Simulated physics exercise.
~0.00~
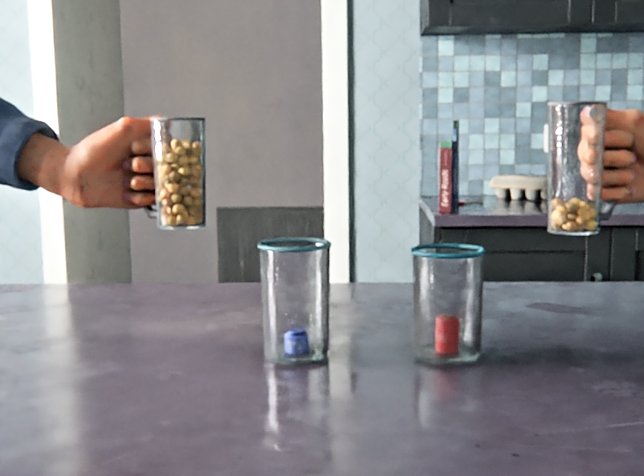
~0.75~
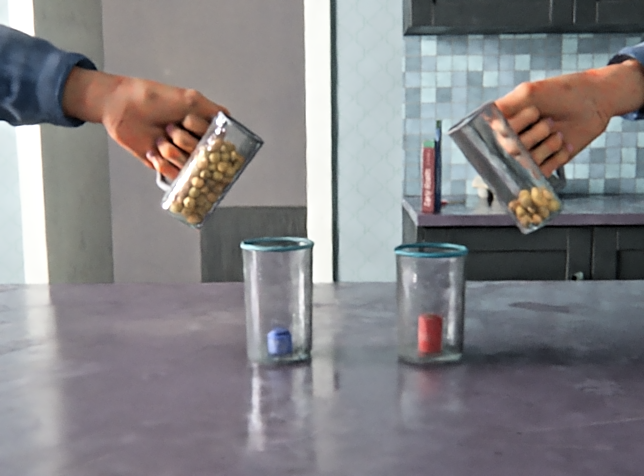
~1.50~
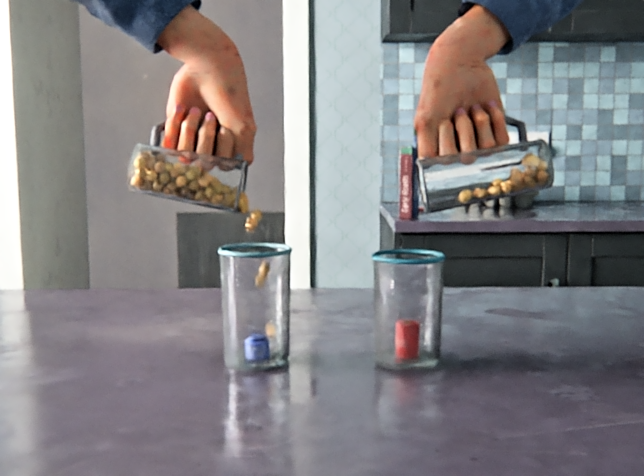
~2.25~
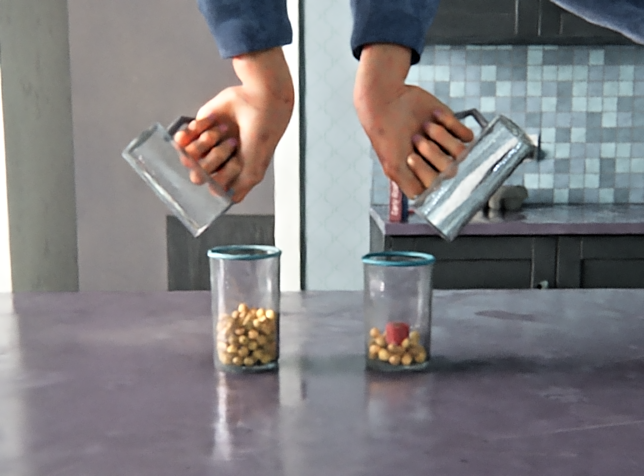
At first, two hands hold clear mugs of round, tan pieces above a dark table, the left mug far fuller than the right. Below stand two clear glasses with teal rims, a small blue object in the left one and a red one in the right. The hands move inward and tip the mugs toward the glasses. Pieces begin dropping from the left mug, while those in the right mug slide toward its mouth. Finally, both mugs are tilted steeply and empty; the blue object is buried, while the red one still shows above a shallower layer.
